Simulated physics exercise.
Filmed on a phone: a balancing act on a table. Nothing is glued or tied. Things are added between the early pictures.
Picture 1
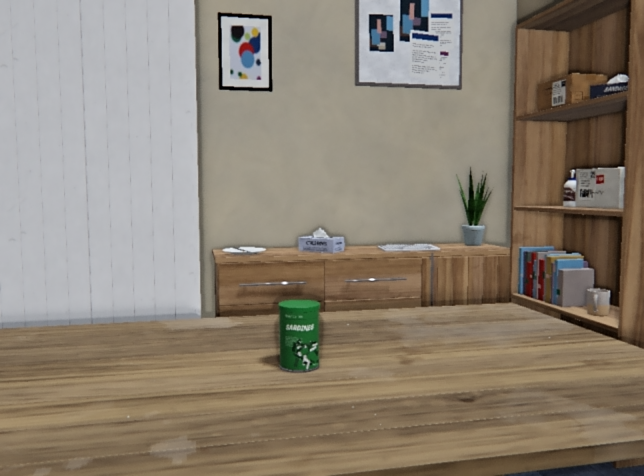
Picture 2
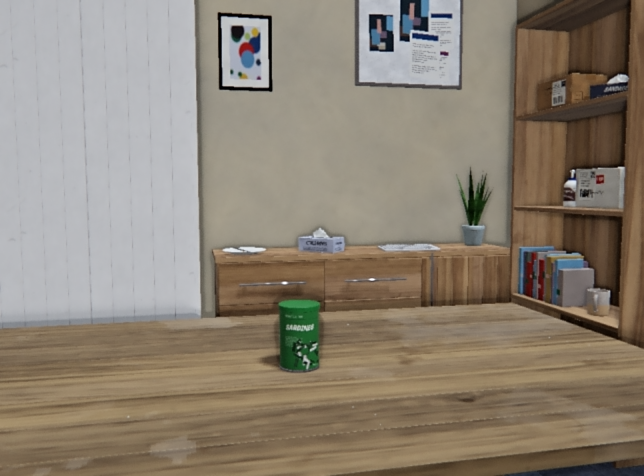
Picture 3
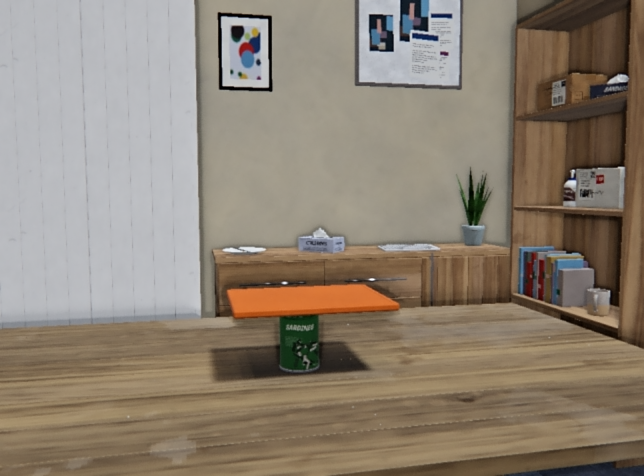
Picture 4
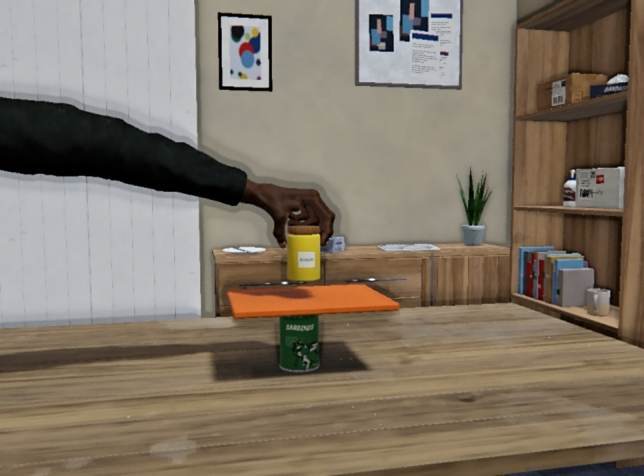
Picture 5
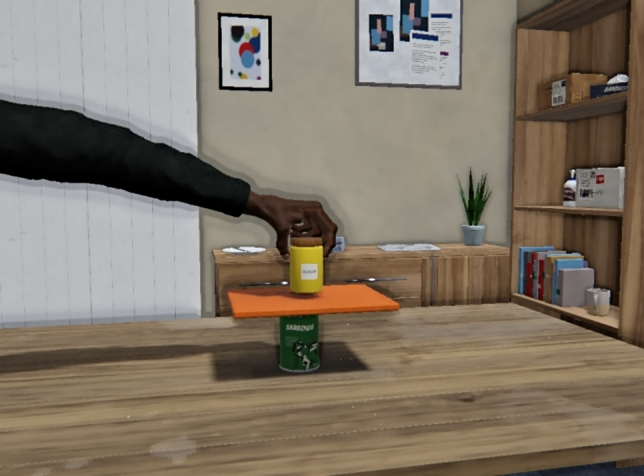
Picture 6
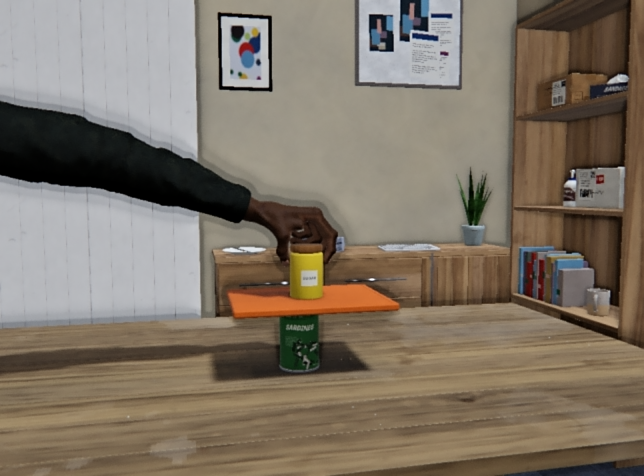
An arm in a dark sleeve reaches in from the left over a wooden table, seen from a steady camera slightly above the tabletop, with drawers, a plant and shelves behind. A green can stands alone at the centre, then a flat orange lid lies across its top. The hand brings in a yellow jar above the lid, lowers it slightly onto the lid, and keeps hold of it.
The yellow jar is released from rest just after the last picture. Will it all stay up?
Here the stack holds.
Then, 0.90 s on from there, no change.
Then, 1.70 s on from there, yellow jar resting near (307, 271).
In the end, all 3 unmoved. At the end, from the last picture's camera, yellow jar near (307, 271). The stack stays up.
